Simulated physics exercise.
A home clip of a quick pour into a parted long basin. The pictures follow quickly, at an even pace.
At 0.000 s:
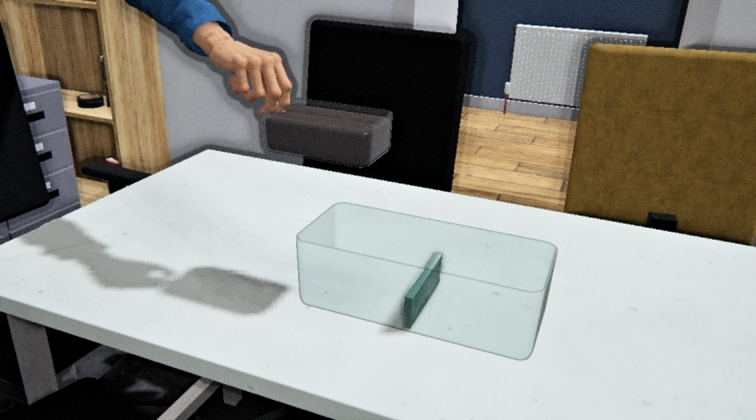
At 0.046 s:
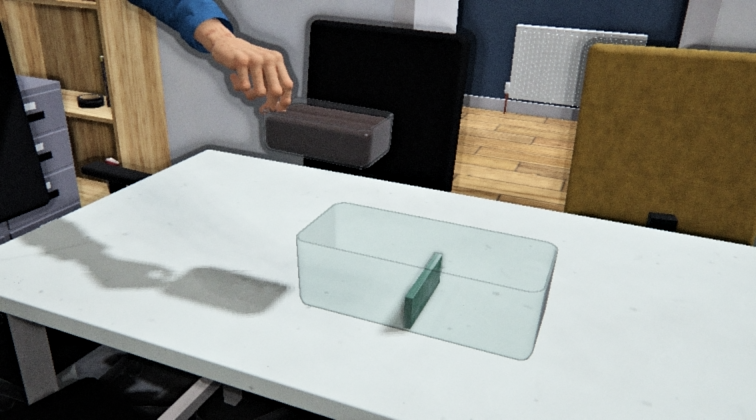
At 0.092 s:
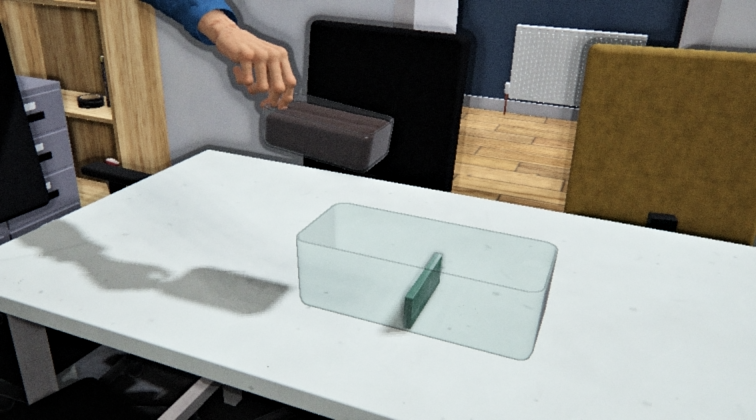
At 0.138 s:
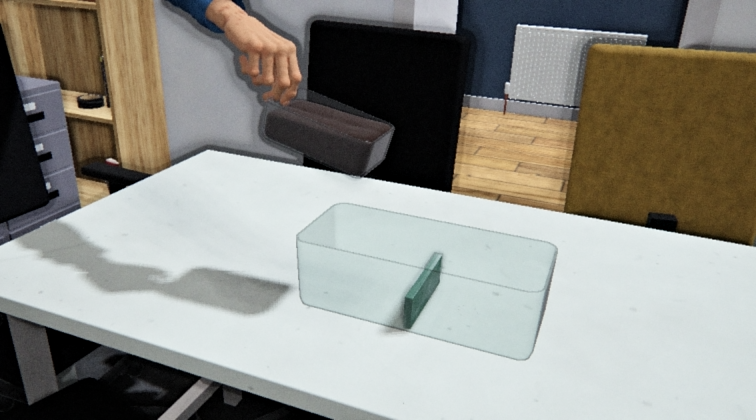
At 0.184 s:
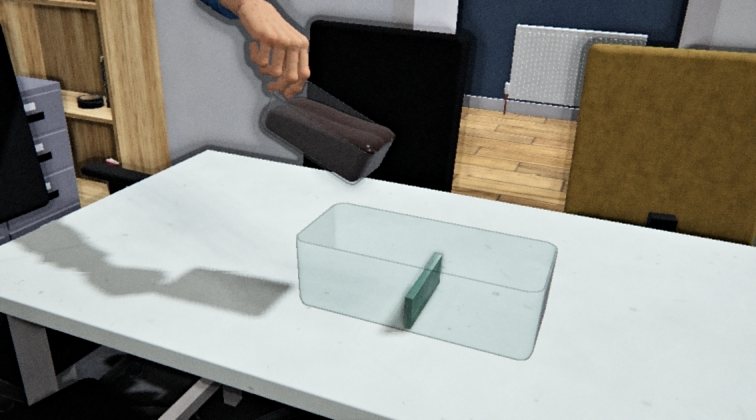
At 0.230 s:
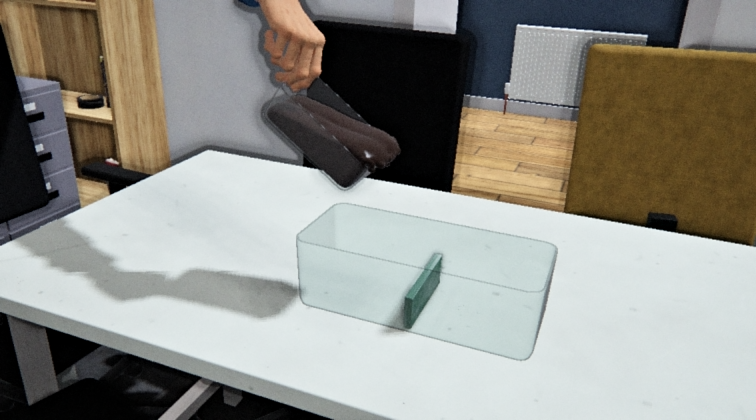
A hand tilts a dark container steeply down to the right above a clear, divided basin.
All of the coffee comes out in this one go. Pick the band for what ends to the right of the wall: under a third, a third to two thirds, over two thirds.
In the end less than a third is right of the wall.
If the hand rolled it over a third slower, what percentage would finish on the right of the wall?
Close to 35 per cent.
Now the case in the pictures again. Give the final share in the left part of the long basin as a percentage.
Near 80 %.
A moment on, the oblong tub is tipped right over and 7 per cent is still to pour, 58 is left of the wall and 5 right of it.
Next, the oblong tub is tipped right over and 1 per cent is still to pour, 71 is left of the wall and 7 right of it.
Then the oblong tub is tipped right over and 0 per cent is still to pour, 81 is left of the wall and 10 right of it.
Later the oblong tub is tipped right over and 0 per cent is still to pour, 81 is left of the wall and 11 right of it.
At rest 81 per cent lies left of the wall, 11 right of it and 8 outside.
